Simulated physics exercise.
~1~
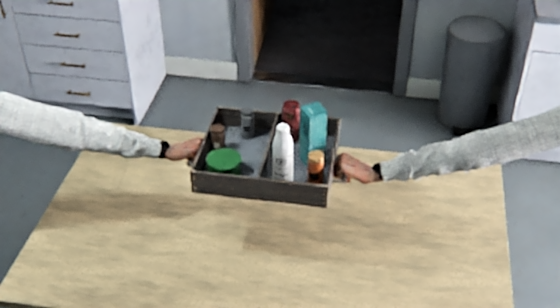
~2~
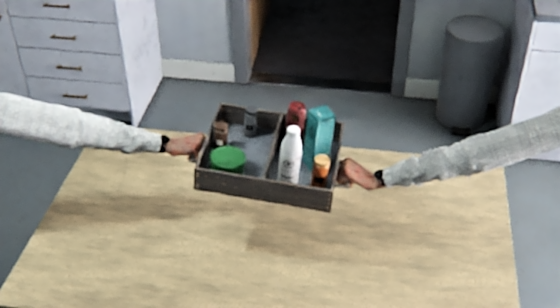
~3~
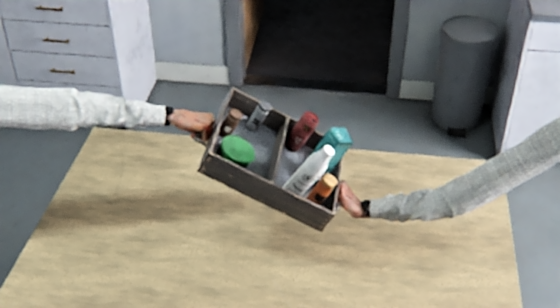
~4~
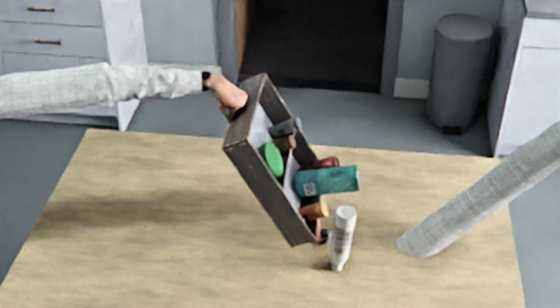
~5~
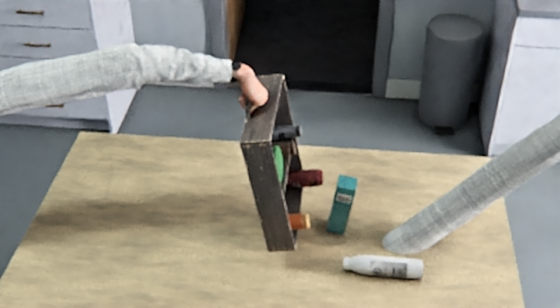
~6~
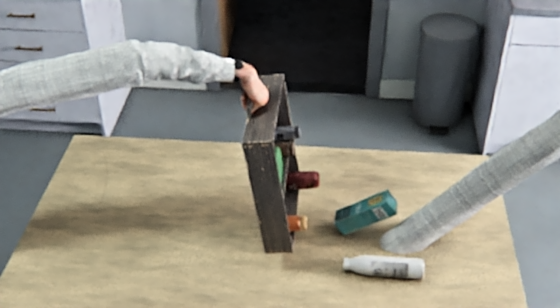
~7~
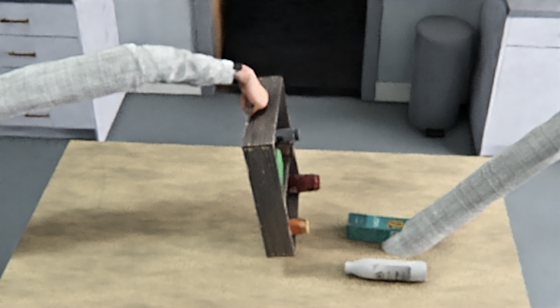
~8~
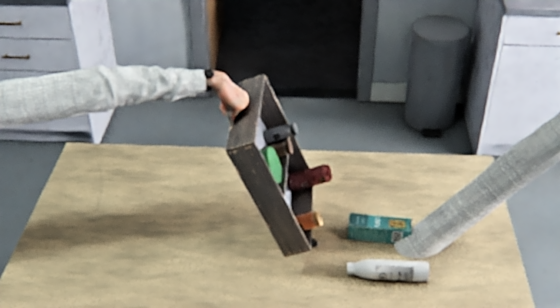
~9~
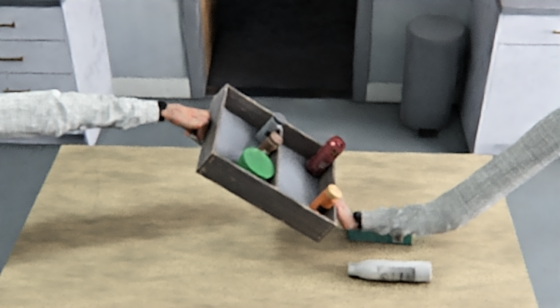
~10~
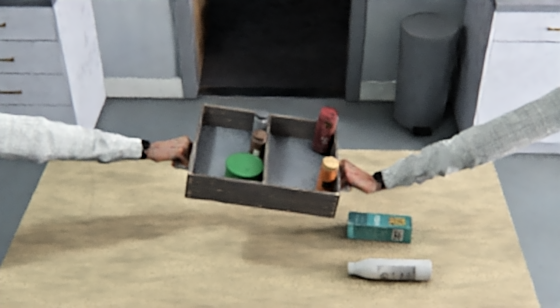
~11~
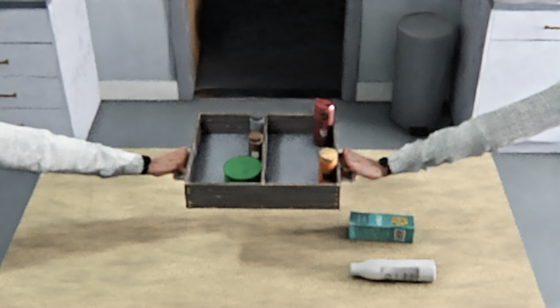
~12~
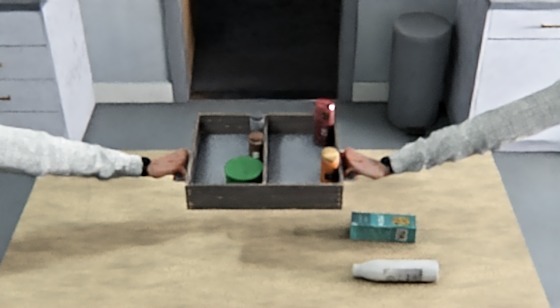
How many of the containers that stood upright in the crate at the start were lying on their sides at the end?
Two of them were lying on their sides at the end, the turquoise carton and the white bottle, both on the table.
